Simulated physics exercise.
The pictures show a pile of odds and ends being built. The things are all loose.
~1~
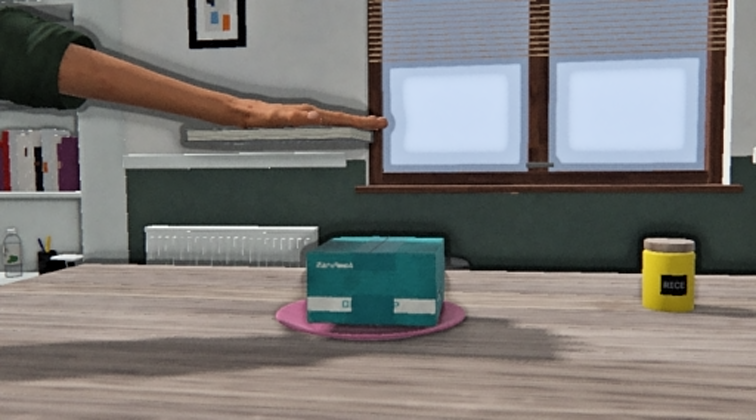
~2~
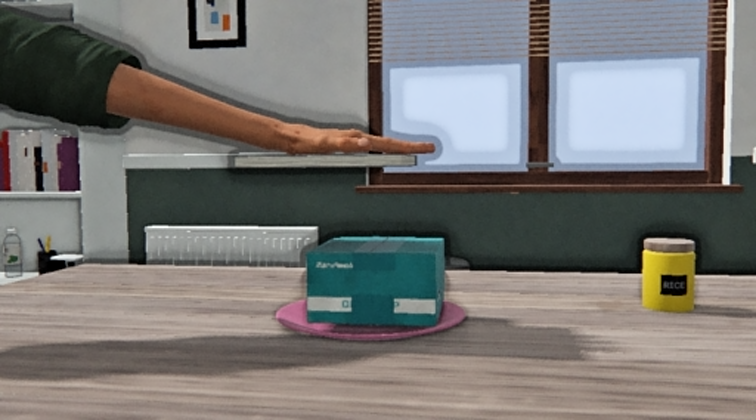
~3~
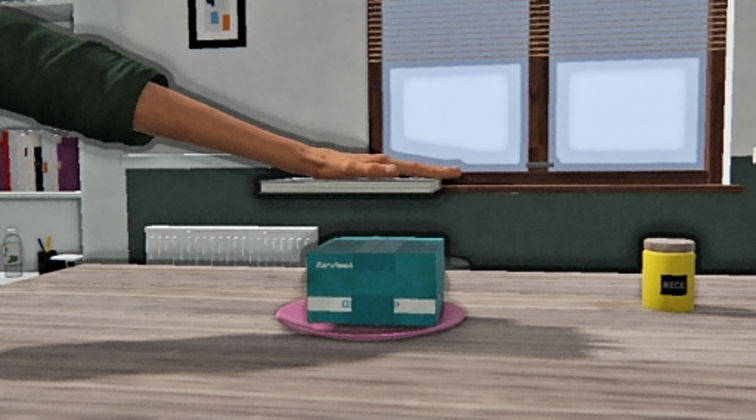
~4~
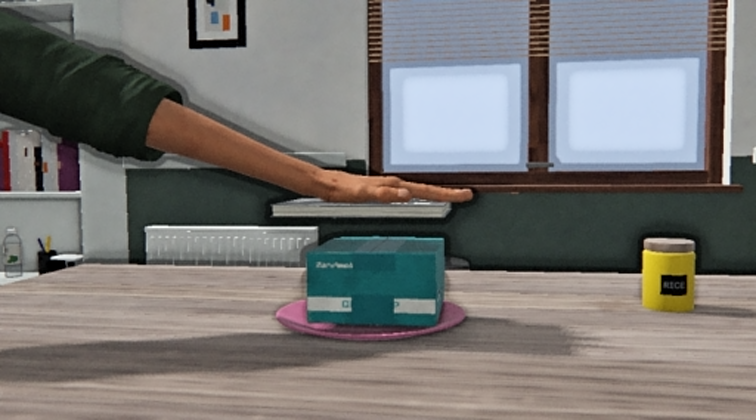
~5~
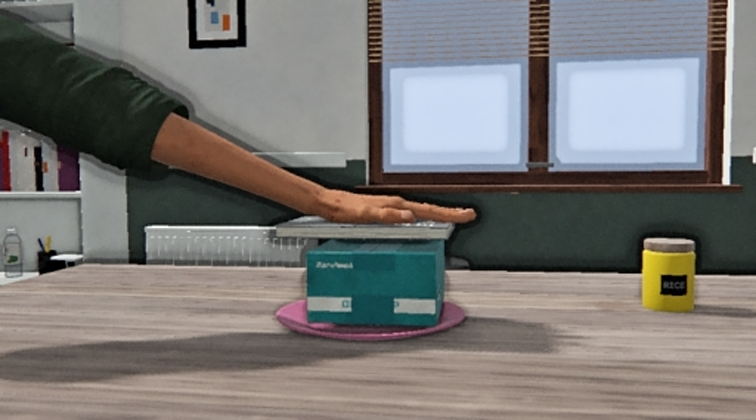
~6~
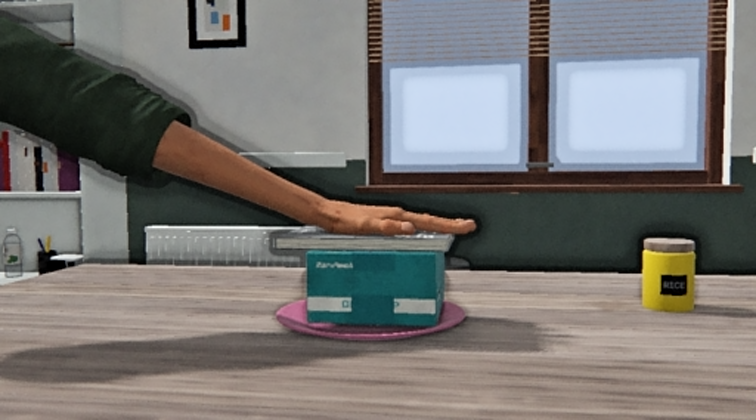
A hand lowers a flat grey book onto a turquoise box on a pink plate.
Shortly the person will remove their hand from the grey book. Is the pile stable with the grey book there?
The pile survives.
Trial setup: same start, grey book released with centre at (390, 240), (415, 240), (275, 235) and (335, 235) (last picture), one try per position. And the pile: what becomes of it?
Outcomes in order: No collapse, no collapse, a collapse, no collapse.
Then, 0.20 s after the last picture, nothing has stirred.
Then, 0.40 s after the last picture, grey book resting near (369, 238).
At rest, all 4 in place. Seen from the same camera at the end, grey book near (369, 238). The pile keeps its balance.
